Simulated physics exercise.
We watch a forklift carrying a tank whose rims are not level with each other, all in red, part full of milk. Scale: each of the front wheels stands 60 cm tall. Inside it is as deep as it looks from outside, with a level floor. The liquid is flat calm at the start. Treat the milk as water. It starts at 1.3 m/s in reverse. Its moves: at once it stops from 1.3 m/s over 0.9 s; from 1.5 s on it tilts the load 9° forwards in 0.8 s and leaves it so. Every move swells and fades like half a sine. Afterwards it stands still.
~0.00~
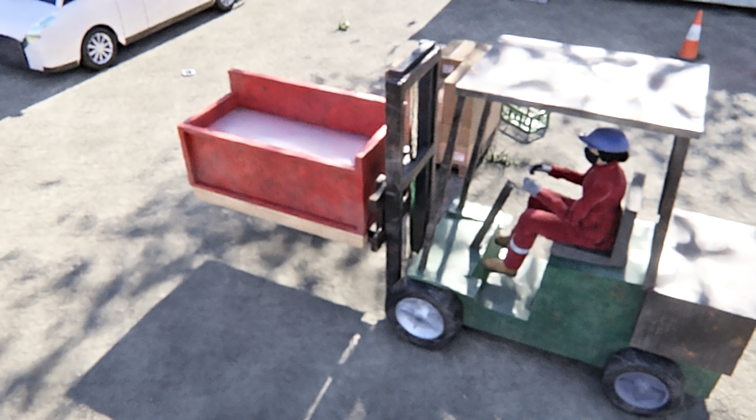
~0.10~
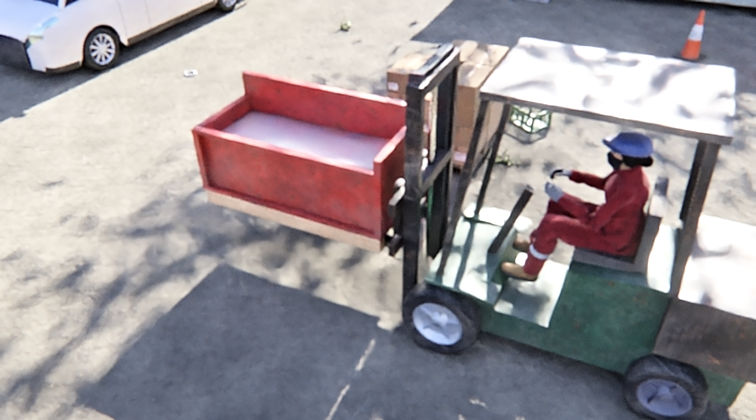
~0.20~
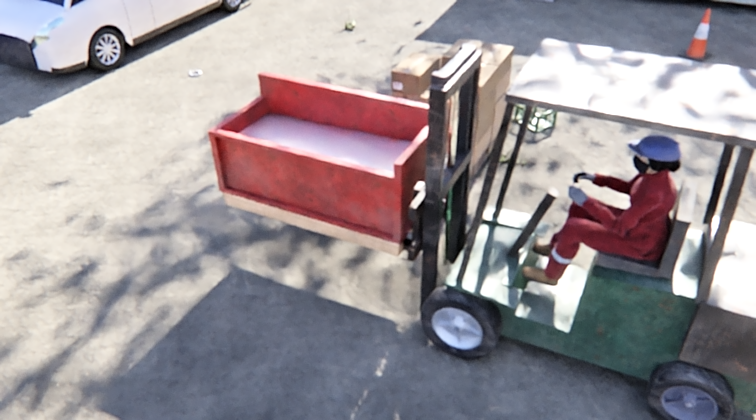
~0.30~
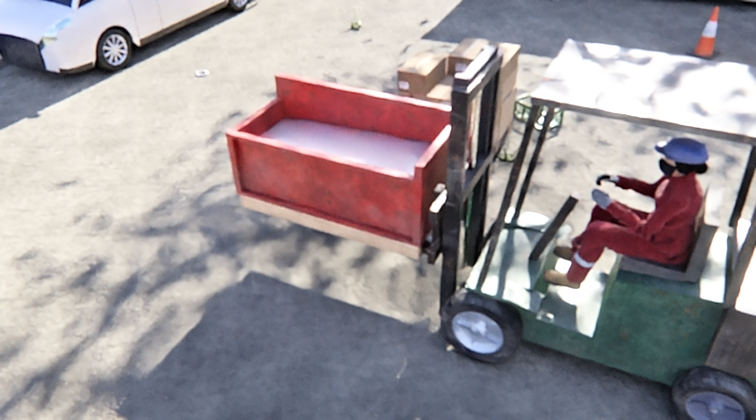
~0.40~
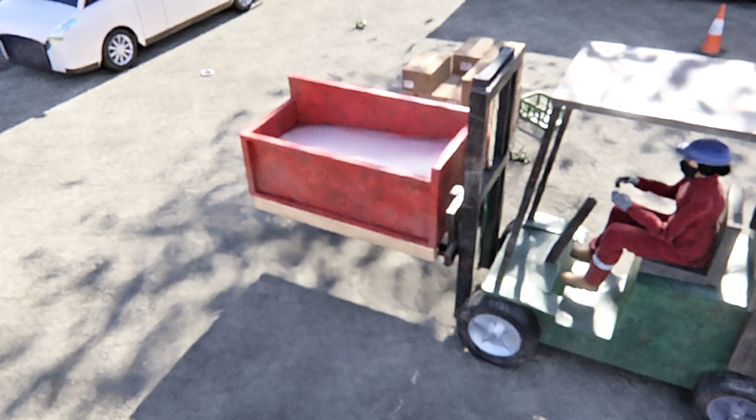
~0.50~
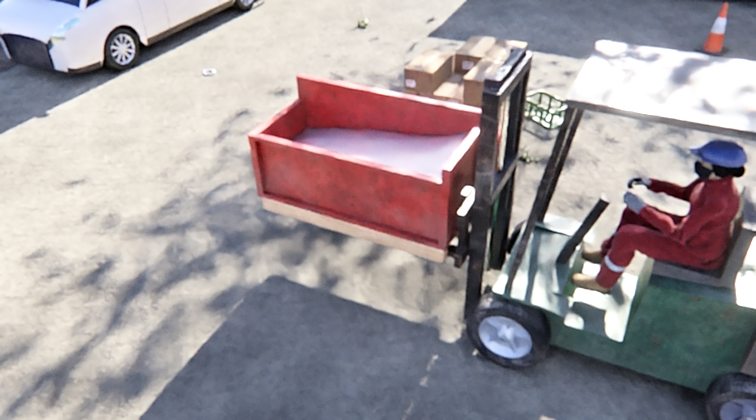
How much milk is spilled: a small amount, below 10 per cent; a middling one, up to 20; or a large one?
It comes out small.
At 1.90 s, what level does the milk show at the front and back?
About 58 cm in front and 28 cm behind.
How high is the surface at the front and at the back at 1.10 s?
About 26 cm in front and 58 cm behind.
Then, 1.10 s in, front 26 cm, middle 44 cm, back 58 cm above the floor; the loss stands at 1 per cent, over the near side.
Then, 1.90 s in, front 59 cm, middle 36 cm, back 28 cm above the floor; the loss stands at 2 per cent, over the near side.
Then, 2.80 s in, front 50 cm, middle 37 cm, back 39 cm above the floor; the loss stands at 4 per cent, over the front and the near side.
Then, 5.28 s in, the loss stands at 6 per cent, mostly over the front, some over the near side, 27 of 432 litres.
